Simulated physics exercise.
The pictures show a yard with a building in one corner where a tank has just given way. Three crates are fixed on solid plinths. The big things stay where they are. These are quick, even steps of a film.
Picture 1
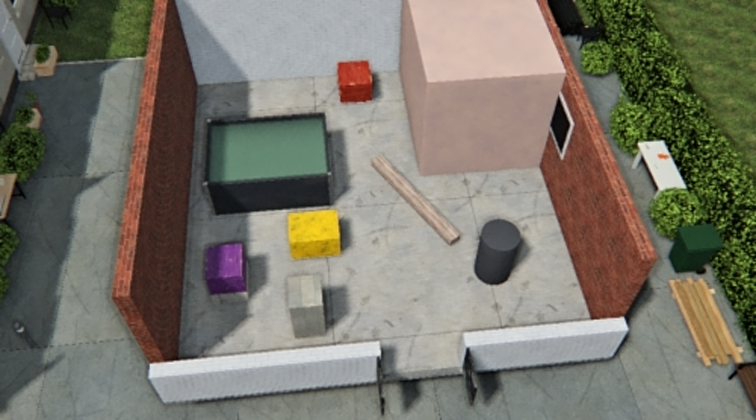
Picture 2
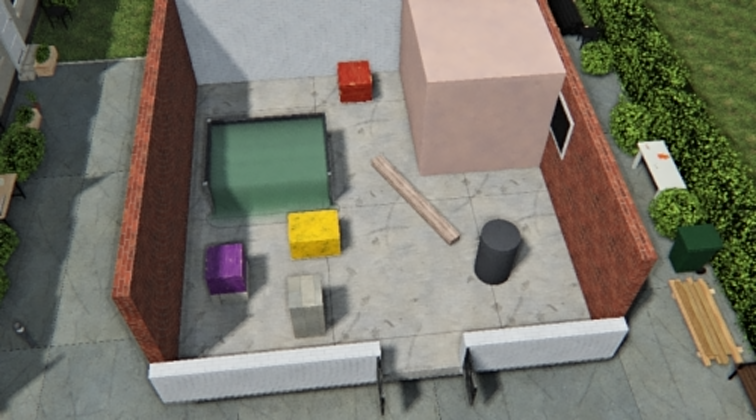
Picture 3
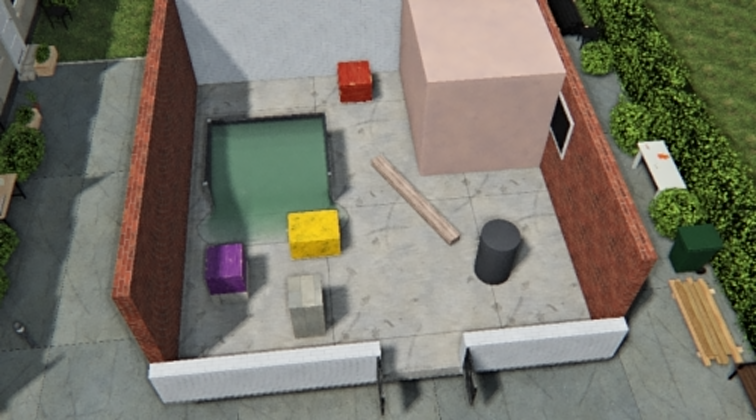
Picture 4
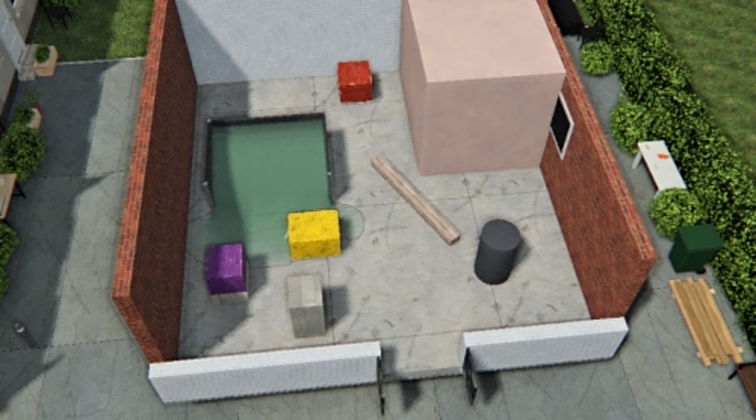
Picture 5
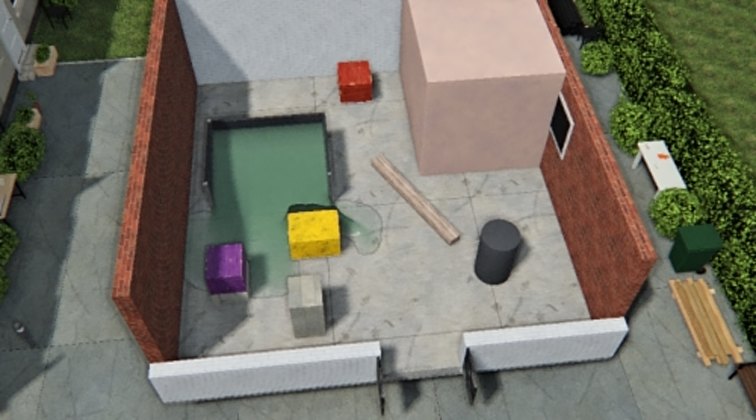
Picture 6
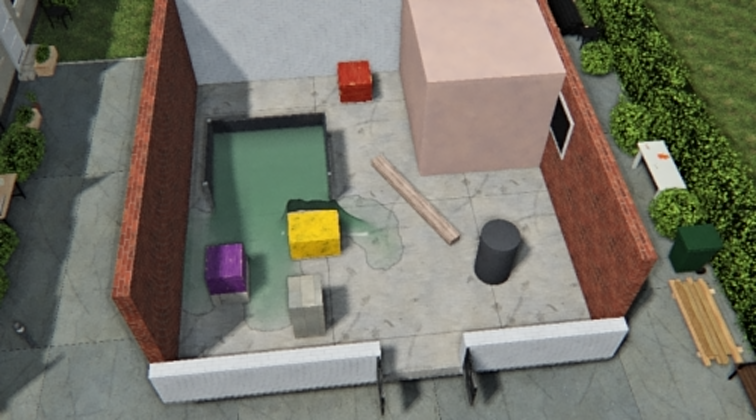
In this clip, the near side of a tank in a walled yard gives way and green water pours out toward the viewer, spreading around the purple and yellow blocks, then reaching the grey block and the wooden plank.
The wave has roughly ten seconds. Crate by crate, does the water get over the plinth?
One by one: The purple crate gets wet; the yellow crate gets wet; the red crate gets wet.
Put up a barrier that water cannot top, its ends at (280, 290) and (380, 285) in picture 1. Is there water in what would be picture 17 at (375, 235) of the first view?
There: Under water.
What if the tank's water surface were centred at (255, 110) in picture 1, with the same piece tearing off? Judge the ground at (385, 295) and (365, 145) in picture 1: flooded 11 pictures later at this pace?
In that order: Flooded, dry.
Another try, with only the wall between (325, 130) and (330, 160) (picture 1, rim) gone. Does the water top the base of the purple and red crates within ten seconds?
Purple is safe, red takes water.
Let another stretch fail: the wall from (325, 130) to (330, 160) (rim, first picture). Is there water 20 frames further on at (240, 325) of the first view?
At that place: Clear.
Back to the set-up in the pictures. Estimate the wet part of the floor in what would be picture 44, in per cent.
Roughly 85 per cent.
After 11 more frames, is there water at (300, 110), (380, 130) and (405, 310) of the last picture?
One after the other: Dry, clear, awash.
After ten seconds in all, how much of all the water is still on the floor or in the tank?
Near 94 in a hundred.
A moment on, water covers 35 % of the floor; the purple crate water round its plinth, the yellow crate water round its plinth, the red crate not reached.
Next, water covers 55 % of the floor; the purple crate water round its plinth, the yellow crate water round its plinth, the red crate not reached.
Then, water covers 65 % of the floor; the purple crate water round its plinth, the yellow crate water round its plinth, the red crate not reached.
Later, water covers 85 % of the floor; the purple crate water round its plinth, the yellow crate water round its plinth, the red crate water round its plinth.
In the end, water covers 100 % of the floor; the purple crate was topped, the yellow crate was topped, the red crate was topped.
